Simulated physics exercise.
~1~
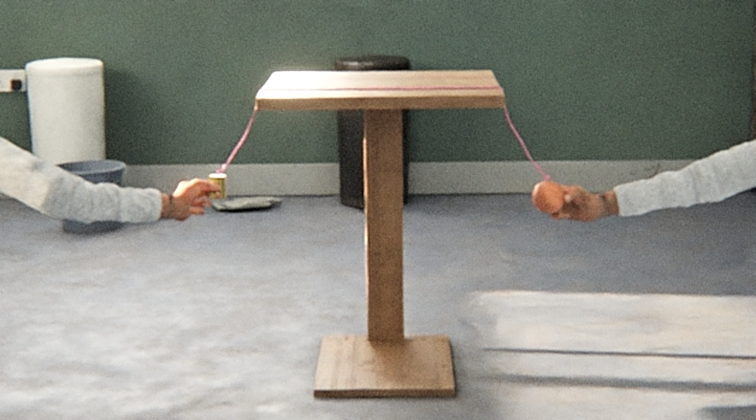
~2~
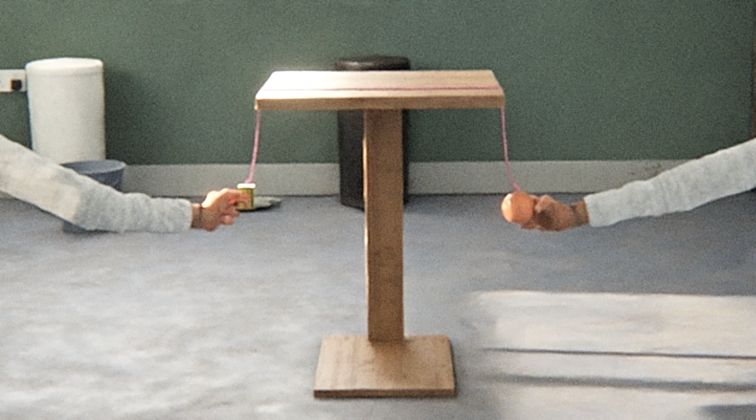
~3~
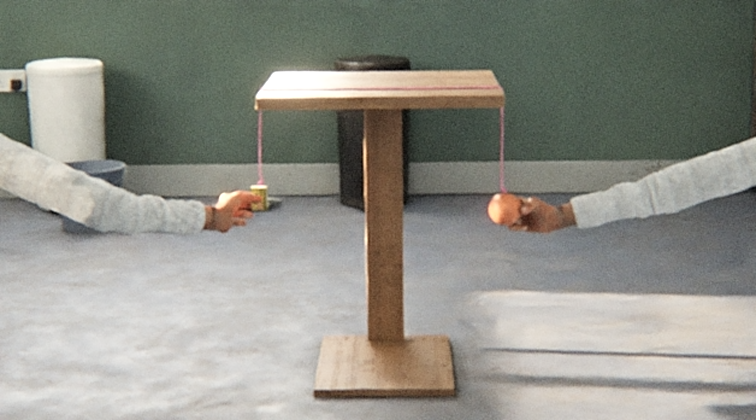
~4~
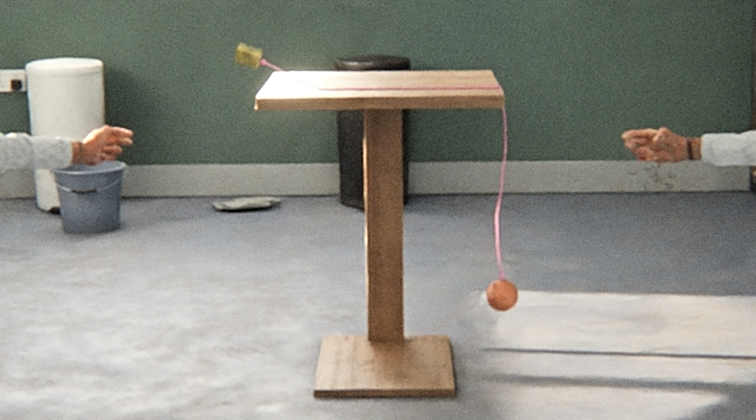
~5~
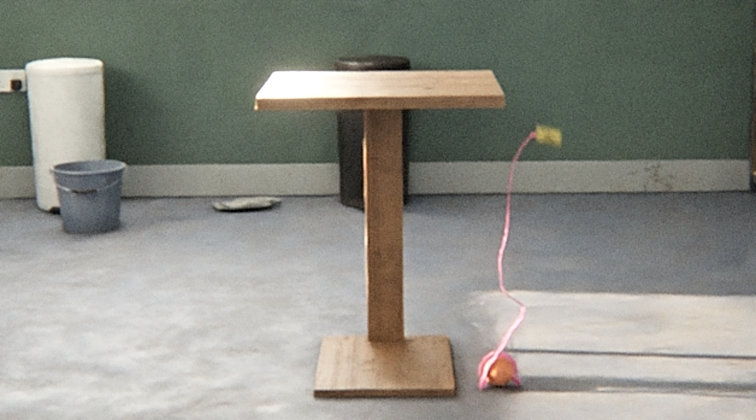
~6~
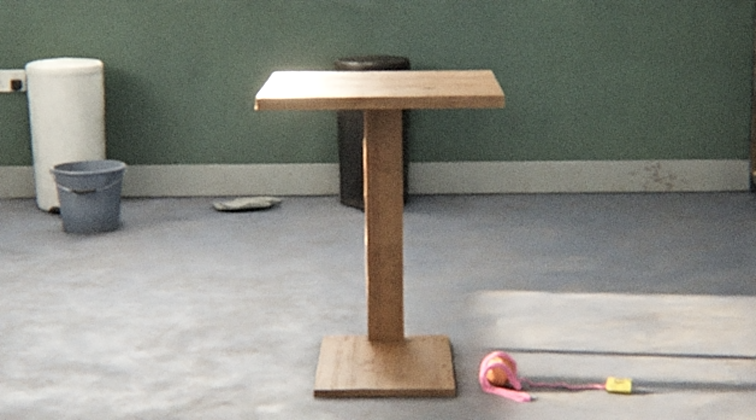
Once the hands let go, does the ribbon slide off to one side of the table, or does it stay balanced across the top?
The ribbon slides off to the right, as the orange drops and the small box is pulled over the table after it.
Two hands in pale sleeves, one at each side, hold a small yellowish box on the left and an orange on the right, joined by a pink ribbon laid over a small wooden table, seen from the front in a room with a green wall and grey floor. The hands bring both things inward until they hang below the table's edges, then let go and draw back. The orange drops on the right, pulling the box up to the top. The ribbon slides off rightwards and the box follows it over. Both end on the floor right of the table, with the ribbon beside them.
